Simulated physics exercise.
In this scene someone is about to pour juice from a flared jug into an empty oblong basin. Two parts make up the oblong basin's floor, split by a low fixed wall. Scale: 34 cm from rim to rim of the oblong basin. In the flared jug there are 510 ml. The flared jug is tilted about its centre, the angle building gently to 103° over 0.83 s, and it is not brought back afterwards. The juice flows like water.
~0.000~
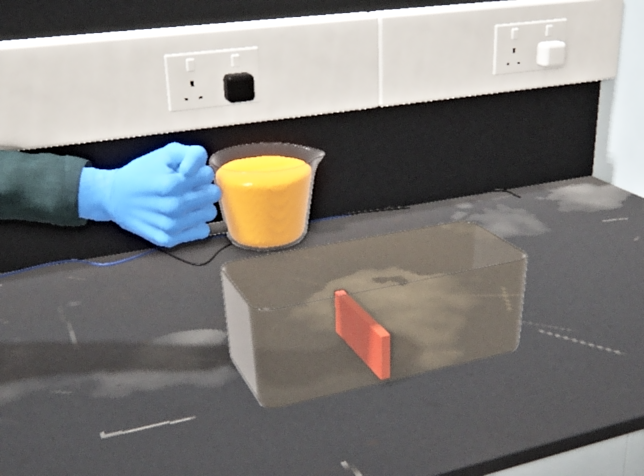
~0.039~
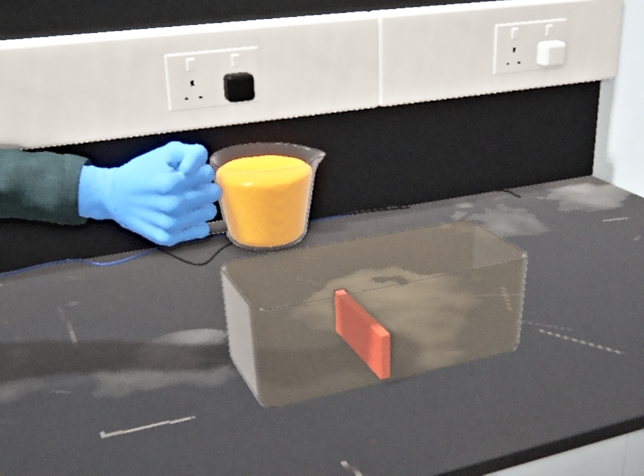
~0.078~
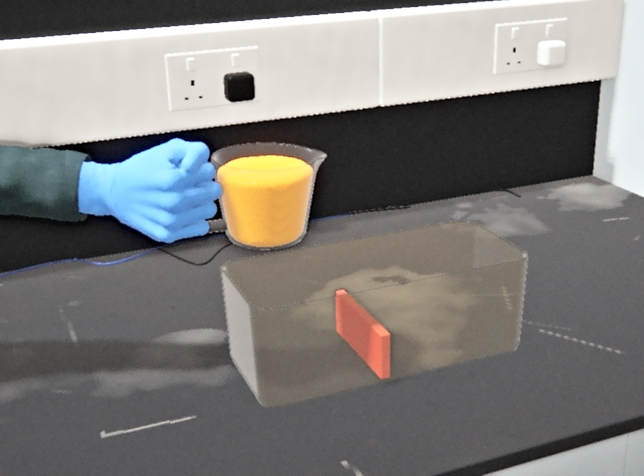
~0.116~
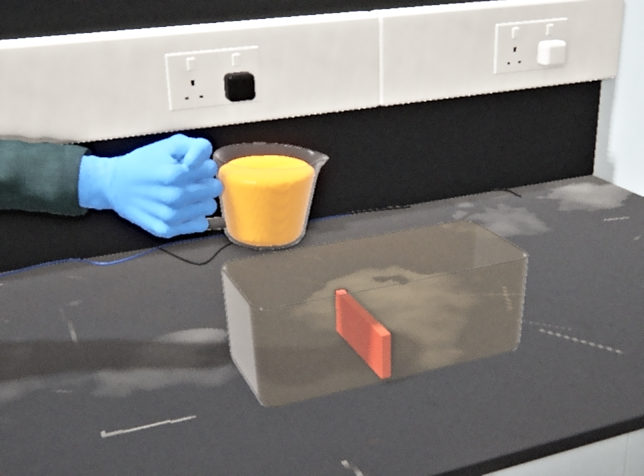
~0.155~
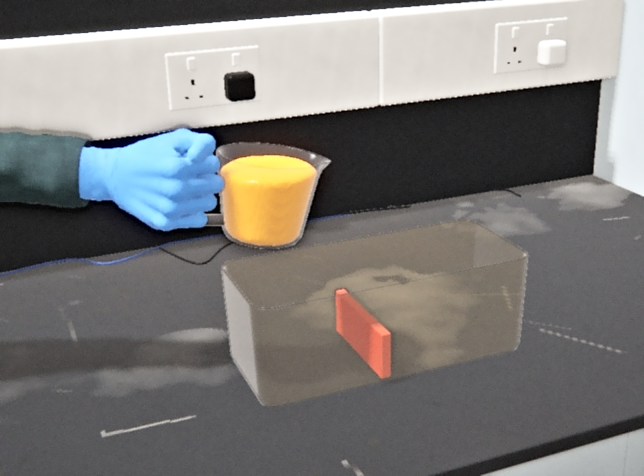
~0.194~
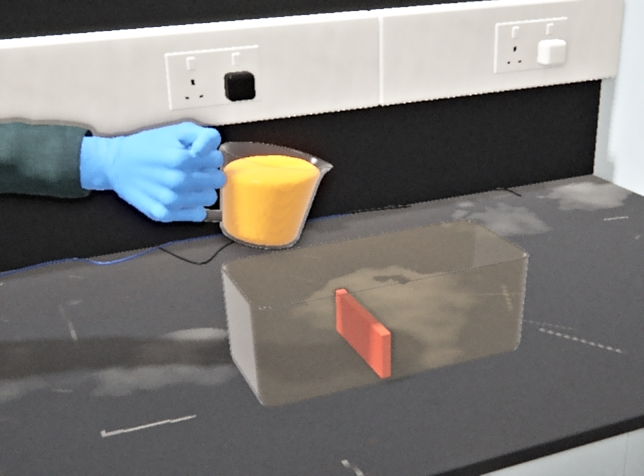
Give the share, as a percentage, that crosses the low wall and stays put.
Around 50 %.
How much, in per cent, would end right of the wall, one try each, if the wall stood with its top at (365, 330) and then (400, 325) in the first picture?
Some 55 in a hundred, then some 10 in a hundred.
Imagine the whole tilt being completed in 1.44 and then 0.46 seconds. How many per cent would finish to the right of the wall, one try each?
65 in a hundred, followed by 30 in a hundred.
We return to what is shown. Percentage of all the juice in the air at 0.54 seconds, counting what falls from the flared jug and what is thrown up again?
Around 22 percent.
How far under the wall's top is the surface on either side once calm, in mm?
On the left it's about 44 mm; on the right, about 46 mm.
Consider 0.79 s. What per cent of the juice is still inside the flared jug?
Near 10 in a hundred.
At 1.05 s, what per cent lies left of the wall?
Roughly 50 in a hundred.
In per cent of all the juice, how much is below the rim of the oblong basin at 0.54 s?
Around 16 percent.
By 0.54 s the tilt is 74° and 61 per cent is still to pour, 2 is left of the wall and 15 right of it.
By 0.79 s the tilt is 102° and 9 per cent is still to pour, 34 is left of the wall and 49 right of it.
By 1.05 s the tilt is 103° and 0 per cent is still to pour, 49 is left of the wall and 50 right of it.
By 1.33 s the tilt is 103° and 0 per cent is still to pour, 50 is left of the wall and 50 right of it.
At rest 50 per cent lies left of the wall, 50 right of it and 1 outside.
